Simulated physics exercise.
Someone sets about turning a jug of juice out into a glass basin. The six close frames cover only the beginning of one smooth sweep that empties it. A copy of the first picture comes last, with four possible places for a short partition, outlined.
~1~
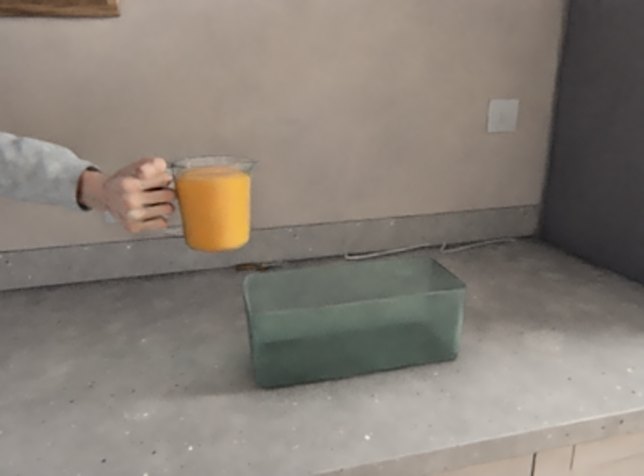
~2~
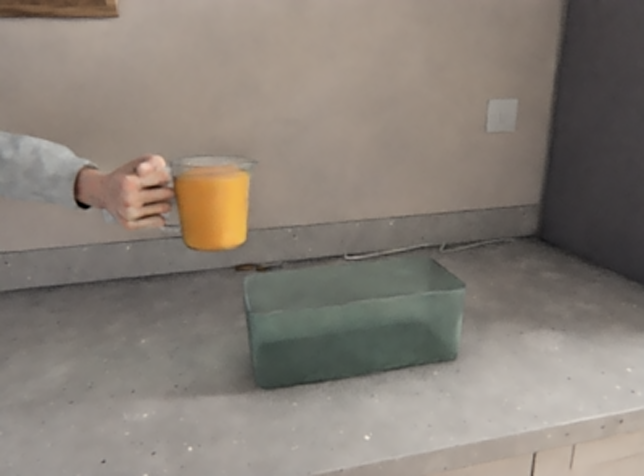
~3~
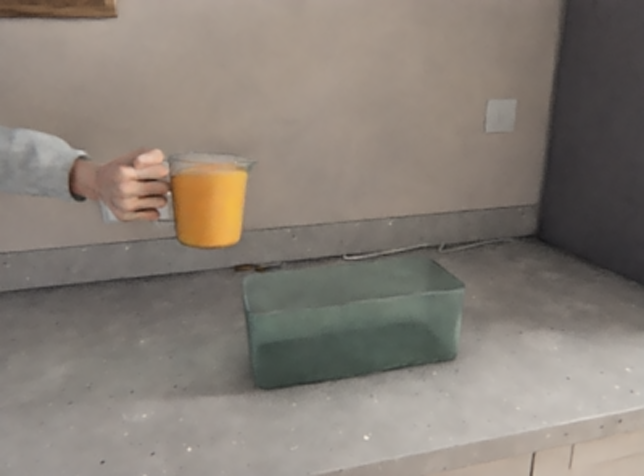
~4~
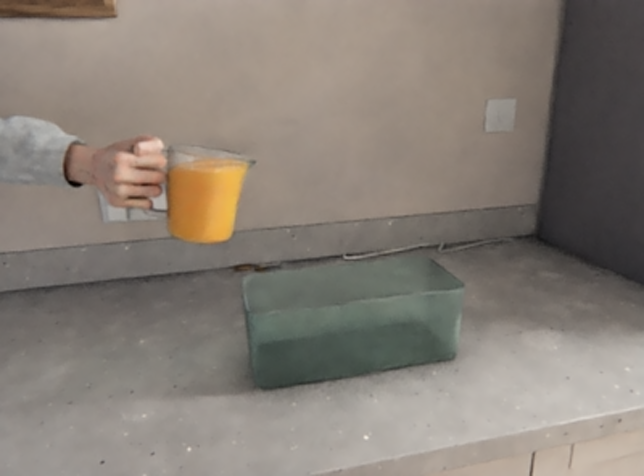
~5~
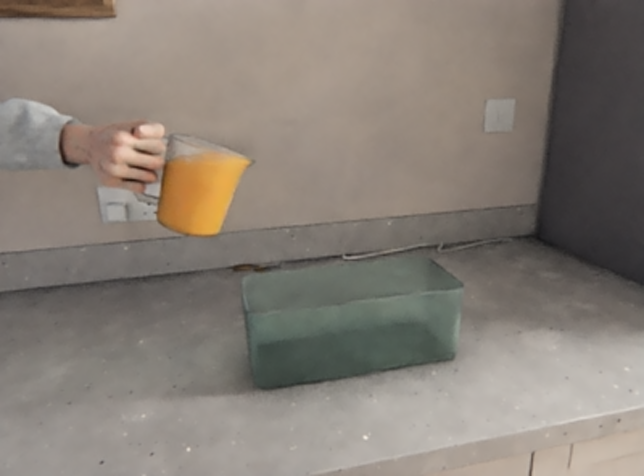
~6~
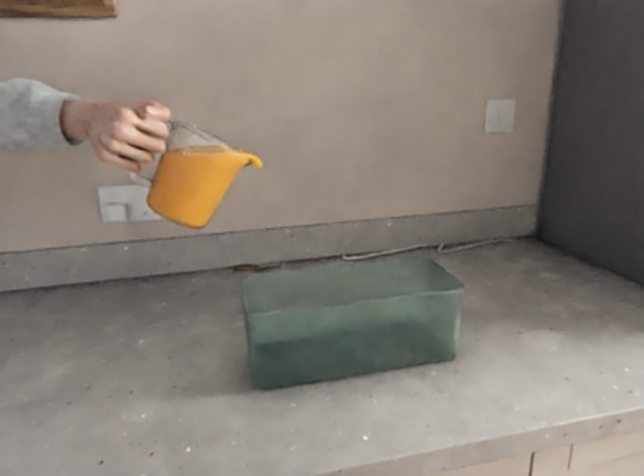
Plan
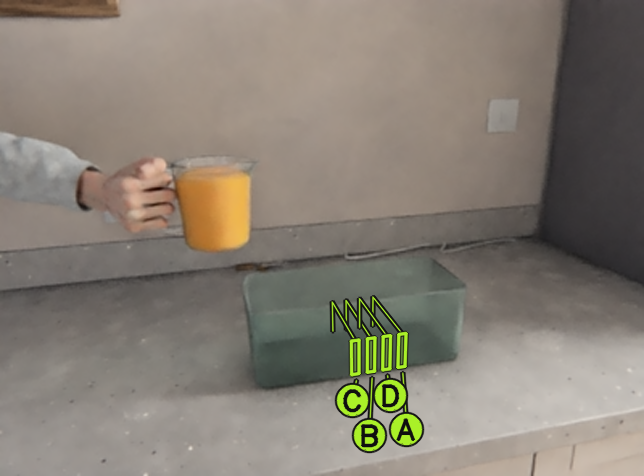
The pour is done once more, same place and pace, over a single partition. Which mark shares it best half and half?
The answer is place C.
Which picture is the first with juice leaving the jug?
In picture 6.
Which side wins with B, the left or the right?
The left one.
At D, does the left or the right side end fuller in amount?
The left side.
On the marked copy, A at (402, 372); B at (372, 377); C at (356, 380); D at (387, 375).
With A, about 93 % ends left of the wall and 4 % right of it; 3 % is lost outside.
With B, about 91 % ends left of the wall and 5 % right of it; 4 % is lost outside.
With C, about 47 % ends left of the wall and 51 % right of it; 3 % is lost outside.
With D, about 91 % ends left of the wall and 4 % right of it; 5 % is lost outside.
